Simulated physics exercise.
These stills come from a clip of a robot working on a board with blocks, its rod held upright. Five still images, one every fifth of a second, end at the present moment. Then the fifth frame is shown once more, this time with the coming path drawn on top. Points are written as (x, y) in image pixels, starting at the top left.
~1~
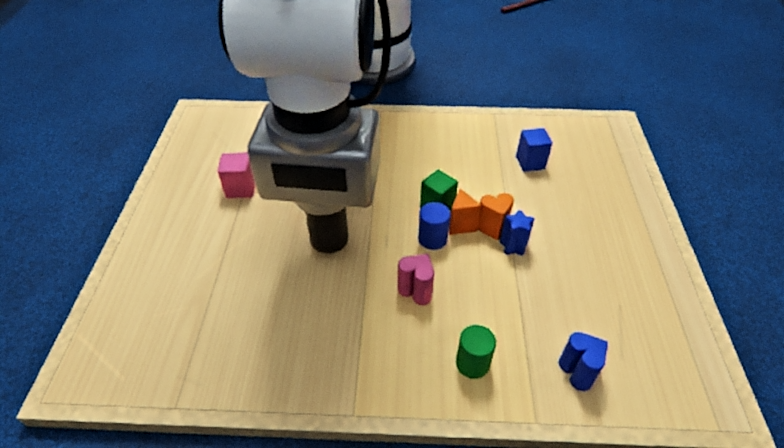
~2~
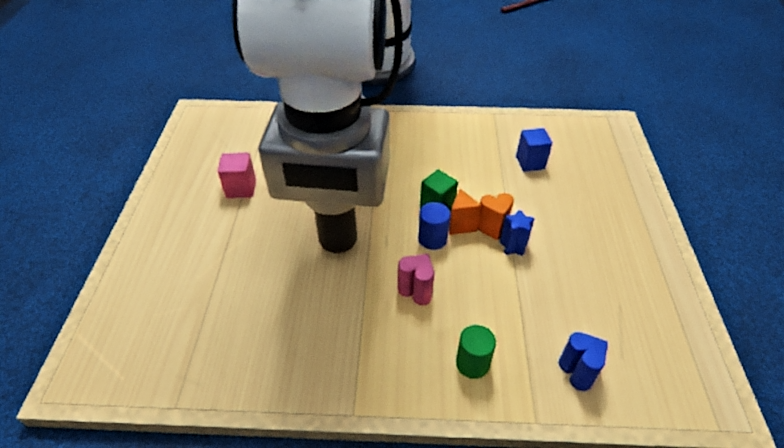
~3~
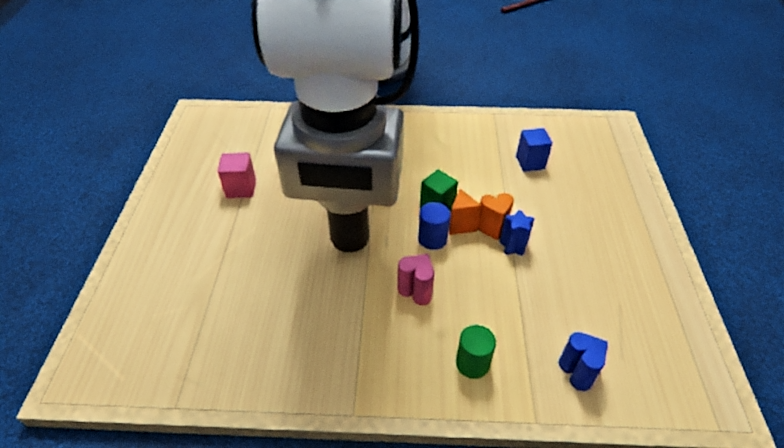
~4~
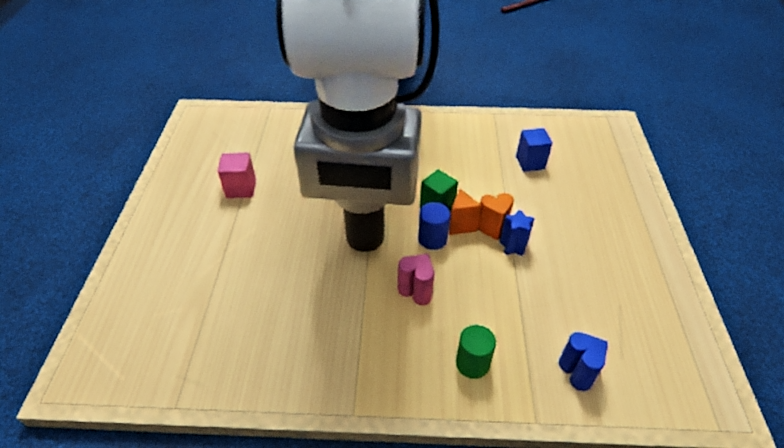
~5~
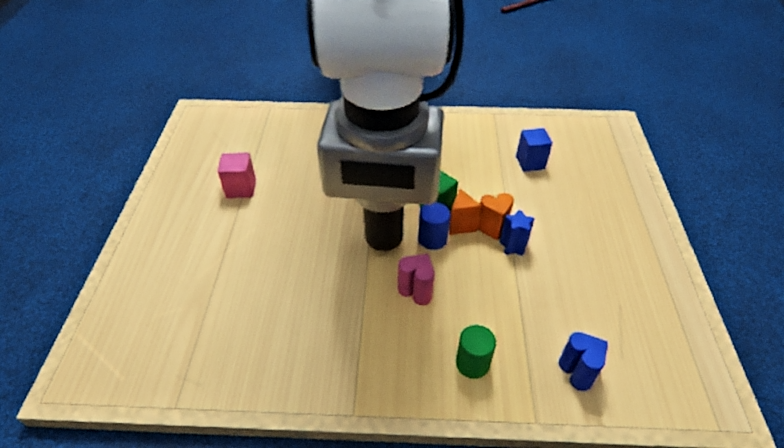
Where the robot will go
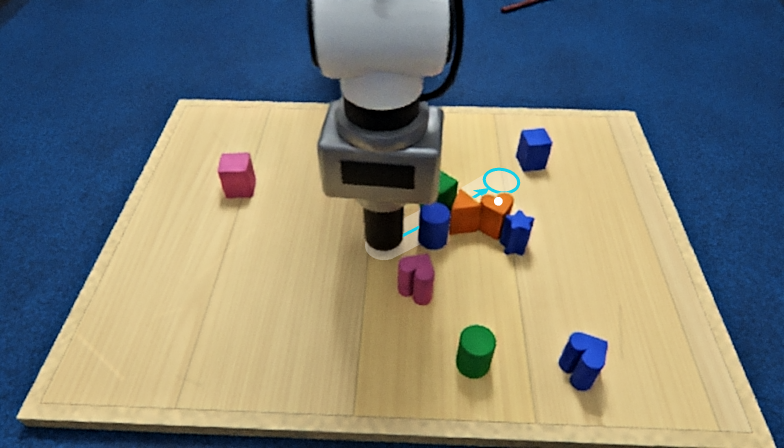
The clip opens on a robot arm holding a dark rod upright over a wooden board scattered with pink, green, orange and blue blocks. The arm slides the rod a short way steadily right, until it is beside the blue cylinder, partly covering the green cube, while the blocks stay still.
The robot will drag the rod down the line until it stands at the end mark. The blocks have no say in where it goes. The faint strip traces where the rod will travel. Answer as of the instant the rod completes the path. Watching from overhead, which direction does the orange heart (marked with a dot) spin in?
Watching from overhead, you'd notice the orange heart rotating clockwise.
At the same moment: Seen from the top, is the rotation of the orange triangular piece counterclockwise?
The answer is yes.
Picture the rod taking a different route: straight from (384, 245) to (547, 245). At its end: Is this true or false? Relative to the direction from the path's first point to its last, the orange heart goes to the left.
Answer: True.
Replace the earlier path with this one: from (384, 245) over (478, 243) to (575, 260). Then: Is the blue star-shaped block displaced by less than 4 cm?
No
Path on the board, from (384, 245) to (501, 181); the dot is on the orange heart.
On the path given first. One third of the way, rod at (428, 215); blue circular block at (457, 214); green square at (444, 177); orange triangular piece at (477, 203), turned 70° anticlockwise; orange heart at (504, 197), turned 30° clockwise.
Two thirds of the way, rod at (468, 194); blue circular block at (457, 214); green square at (464, 154), turned 55° anticlockwise; orange triangular piece at (477, 203), turned 70° anticlockwise; orange heart at (504, 197), turned 30° clockwise.
At the end, rod at (503, 173); blue circular block at (457, 214); green square at (465, 149), turned 80° anticlockwise; orange triangular piece at (477, 203), turned 70° anticlockwise; orange heart at (504, 197), turned 30° clockwise; blue square in place.
